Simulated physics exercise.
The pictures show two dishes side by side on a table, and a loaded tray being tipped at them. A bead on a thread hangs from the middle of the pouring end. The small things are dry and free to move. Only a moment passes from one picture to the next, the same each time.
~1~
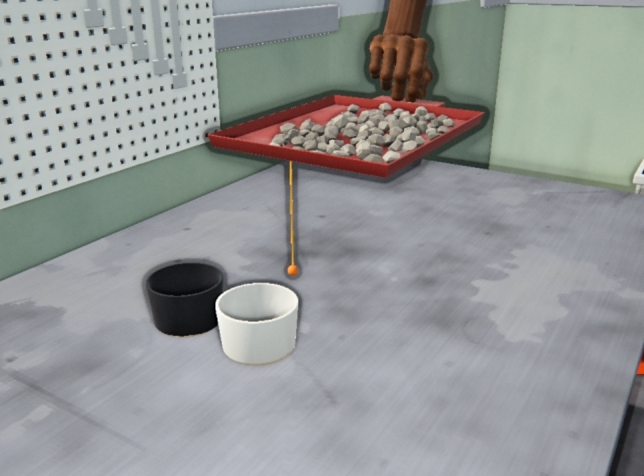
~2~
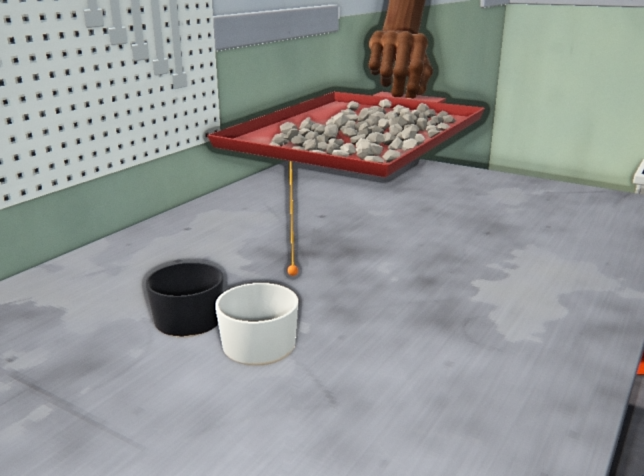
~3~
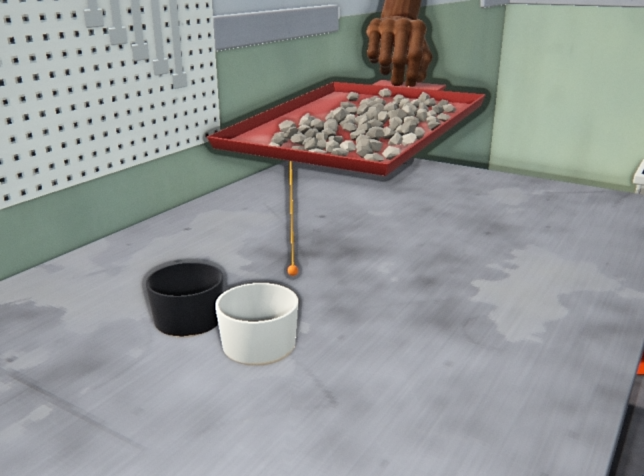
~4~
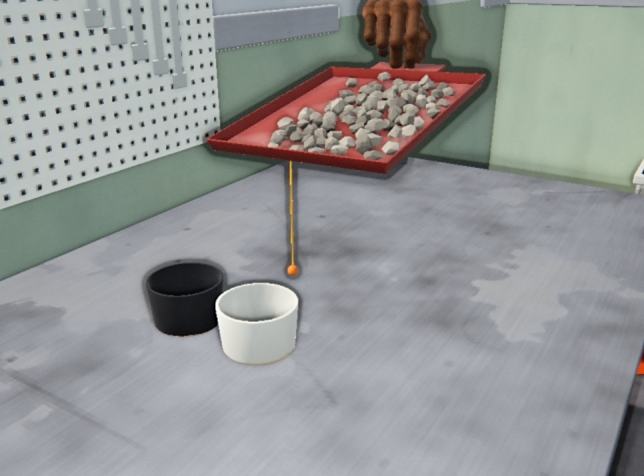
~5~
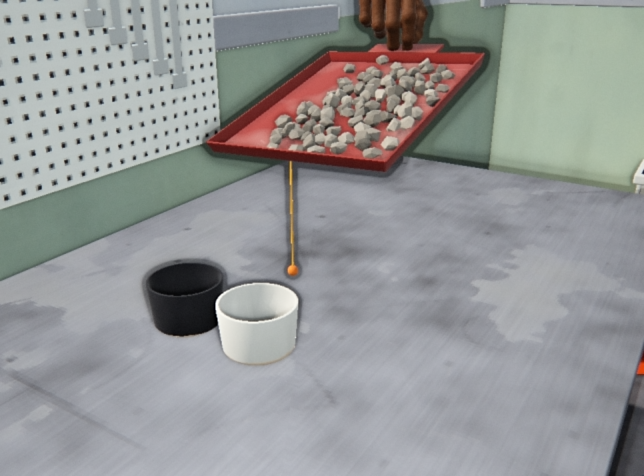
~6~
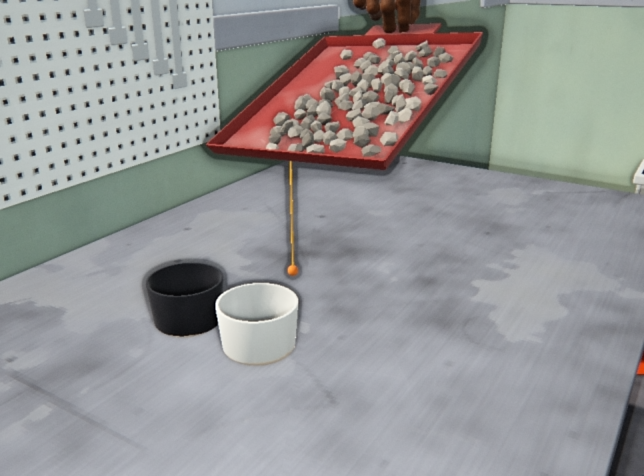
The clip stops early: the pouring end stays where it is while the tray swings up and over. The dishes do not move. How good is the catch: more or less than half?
Caught overall: More than half.
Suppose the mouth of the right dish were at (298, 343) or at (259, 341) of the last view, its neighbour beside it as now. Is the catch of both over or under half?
In turn: The smaller part; under half.
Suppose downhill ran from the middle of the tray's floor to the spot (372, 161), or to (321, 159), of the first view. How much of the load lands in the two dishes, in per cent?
First some 0, then 30 per cent.
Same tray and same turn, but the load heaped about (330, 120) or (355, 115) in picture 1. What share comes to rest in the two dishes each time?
About 70 and 50 per cent.
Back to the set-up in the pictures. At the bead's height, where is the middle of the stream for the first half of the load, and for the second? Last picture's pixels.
Early half (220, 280), late half (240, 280).
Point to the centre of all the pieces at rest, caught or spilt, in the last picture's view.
Near (228, 329).
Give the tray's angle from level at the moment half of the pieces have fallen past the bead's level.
At about 90°.
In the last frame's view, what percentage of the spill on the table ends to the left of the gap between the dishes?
Some 40 per cent.
Shortly afterwards, tray tipped steeply; the bulk on the tray; a little in the air.
Next, tray tipped past a quarter turn; a little on the tray; near a quarter in the right dish; near a quarter in the left dish; near a quarter outside both; near a quarter in the air.
Some moments later, tray tipped past a quarter turn; near a third in the right dish; near a third in the left dish; near a third outside both.
In the end, tray tipped past a quarter turn; near a third in the right dish; near a third in the left dish; near a third outside both.
